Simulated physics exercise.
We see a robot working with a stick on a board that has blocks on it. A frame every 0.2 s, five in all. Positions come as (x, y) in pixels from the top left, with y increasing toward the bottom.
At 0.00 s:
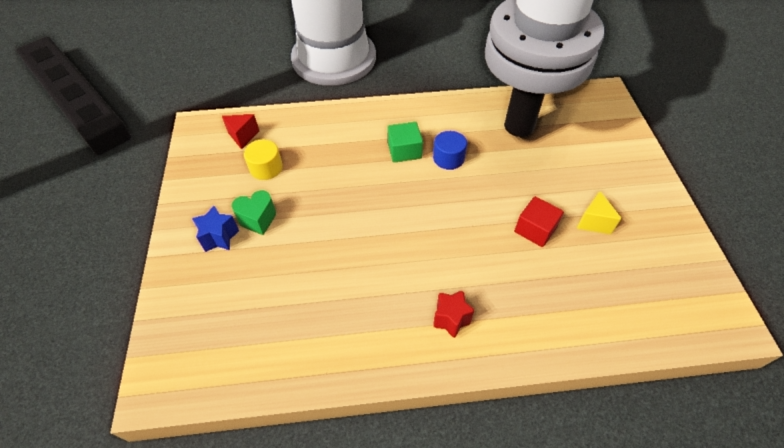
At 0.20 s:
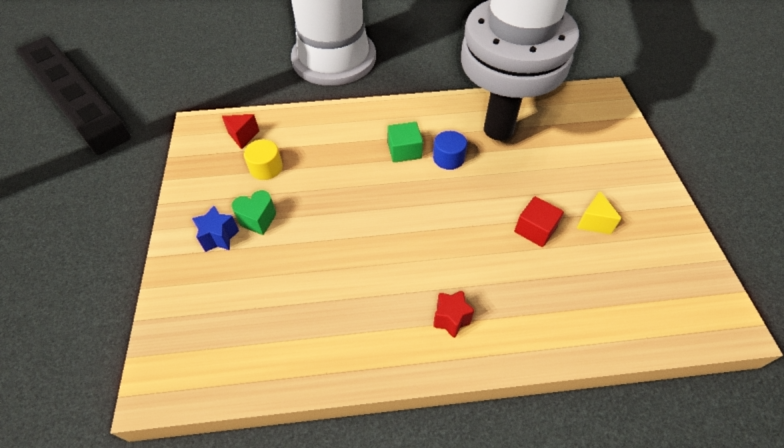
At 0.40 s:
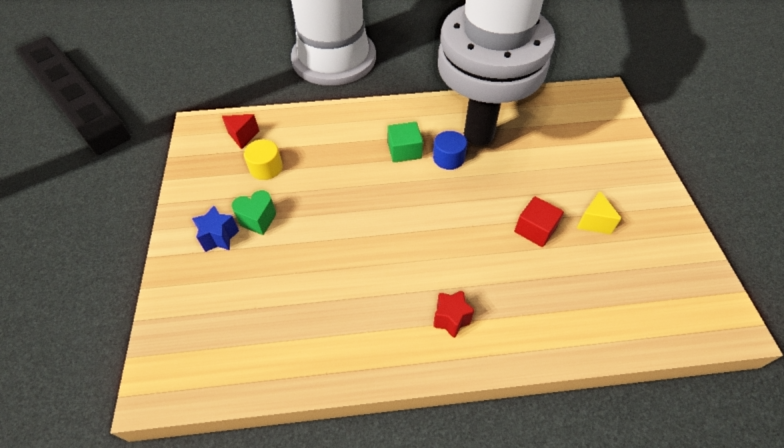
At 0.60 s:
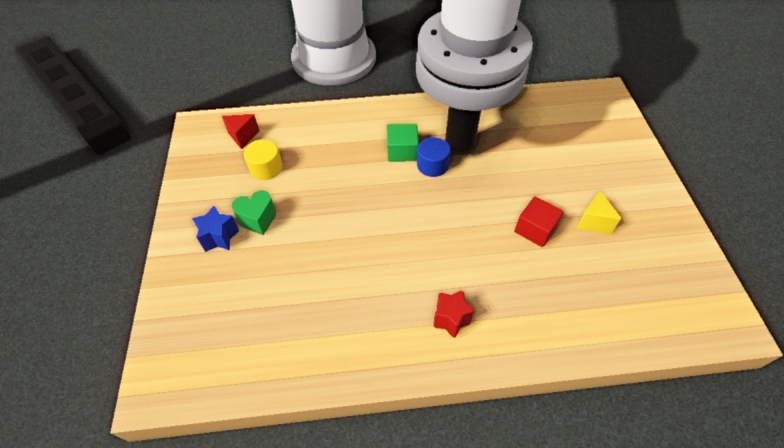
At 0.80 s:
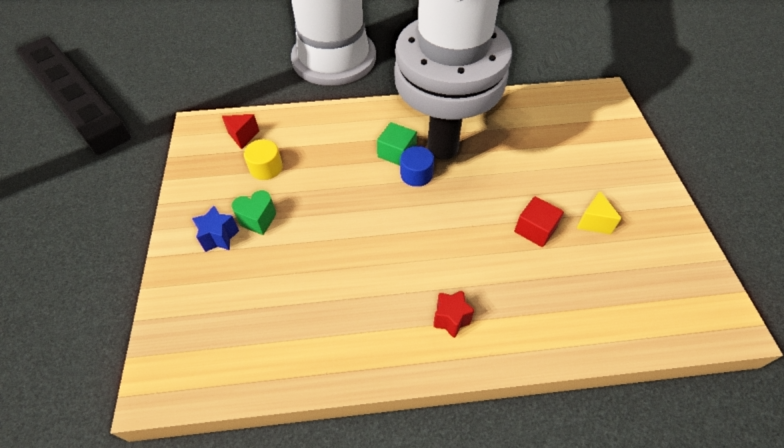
A light wooden board on a dark grey surface is seen from above at an angle, with the view staying still. A red triangle, yellow cylinder, blue star and green heart sit at left, a green block and blue cylinder near the top middle, a red block and yellow triangle at right, and a red star lower down. A robot arm's black stick slides left and slightly down, pushing the blue cylinder down-left against the green block, which shifts slightly left and turns.
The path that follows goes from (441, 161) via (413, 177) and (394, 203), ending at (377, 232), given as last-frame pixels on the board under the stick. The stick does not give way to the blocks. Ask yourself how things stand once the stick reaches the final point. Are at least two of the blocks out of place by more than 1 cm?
No
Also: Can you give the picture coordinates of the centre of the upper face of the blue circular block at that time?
Near (344, 205).
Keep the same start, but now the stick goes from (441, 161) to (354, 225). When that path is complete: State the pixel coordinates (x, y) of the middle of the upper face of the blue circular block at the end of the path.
It should be at about (318, 204).
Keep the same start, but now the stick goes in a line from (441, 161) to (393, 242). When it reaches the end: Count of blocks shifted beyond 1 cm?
By the end of the path, one block has moved more than about a centimetre.
The first path, step by step. One third of the way, stick at (413, 166); blue circular block at (386, 176).
Two thirds of the way, stick at (394, 192); blue circular block at (360, 194).
At the end, stick at (377, 221); green square piece unmoved; blue circular block at (344, 205).
